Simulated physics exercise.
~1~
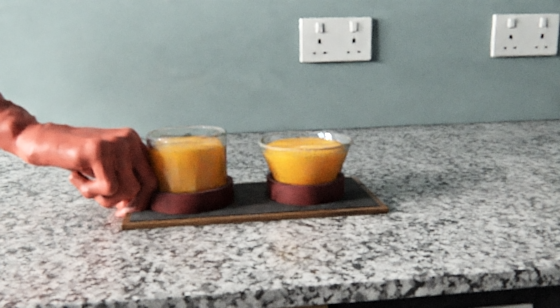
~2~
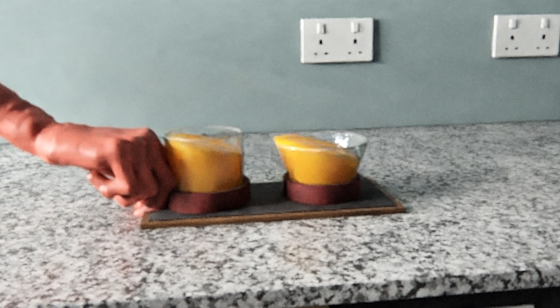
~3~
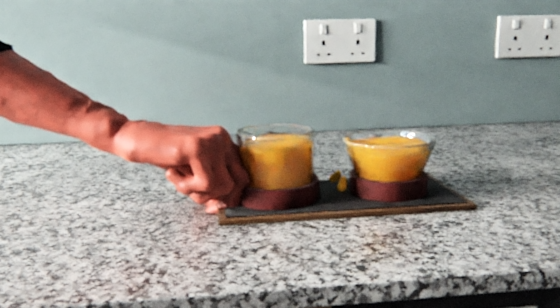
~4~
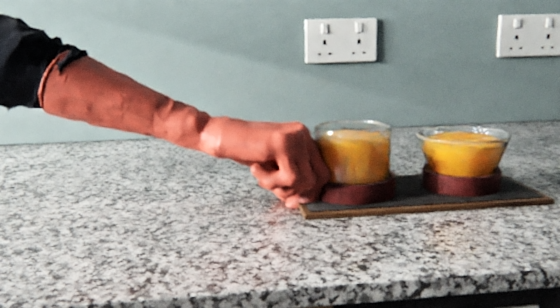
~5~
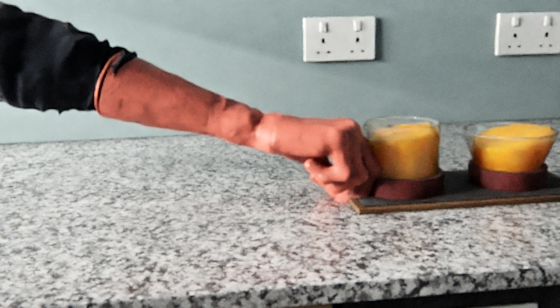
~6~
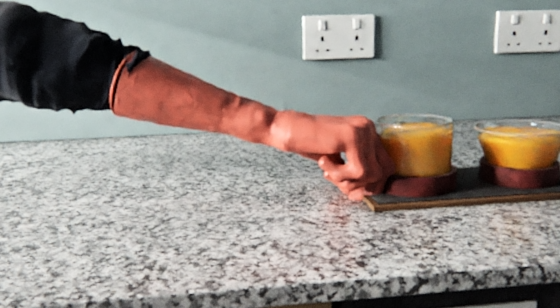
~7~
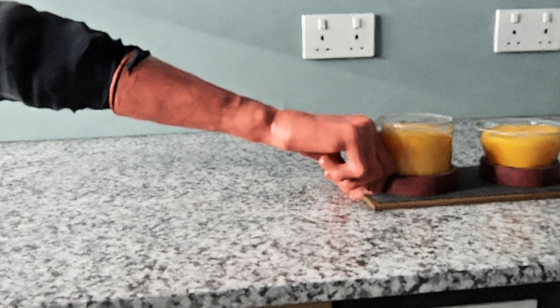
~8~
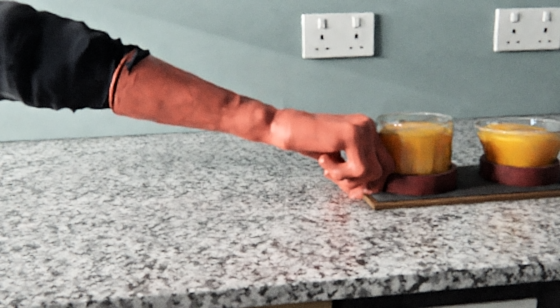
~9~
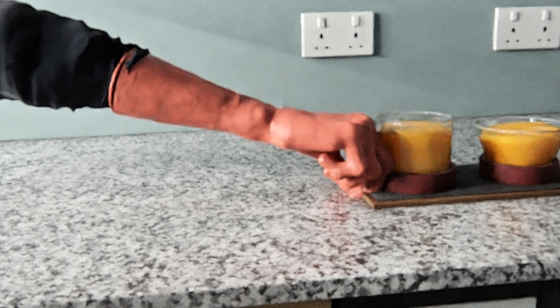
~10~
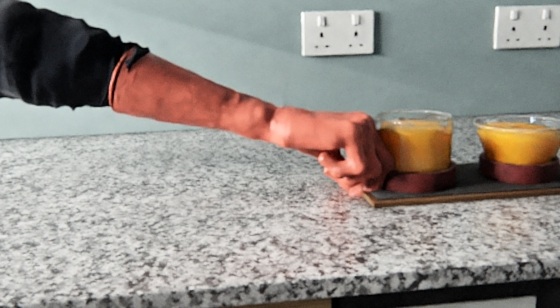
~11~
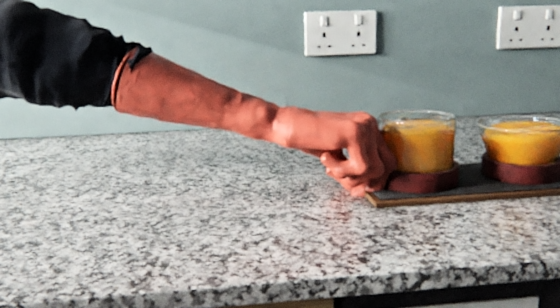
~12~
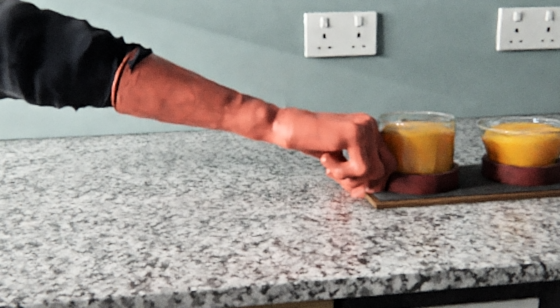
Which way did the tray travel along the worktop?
The tray moved to the right, pushed by the hand at its left end.
A hand pushed a dark tray holding two clear cups of orange juice to the right along a speckled worktop, and the juice tilted and a little spilled from the wide cup before the tray stopped, with the hand still against it.
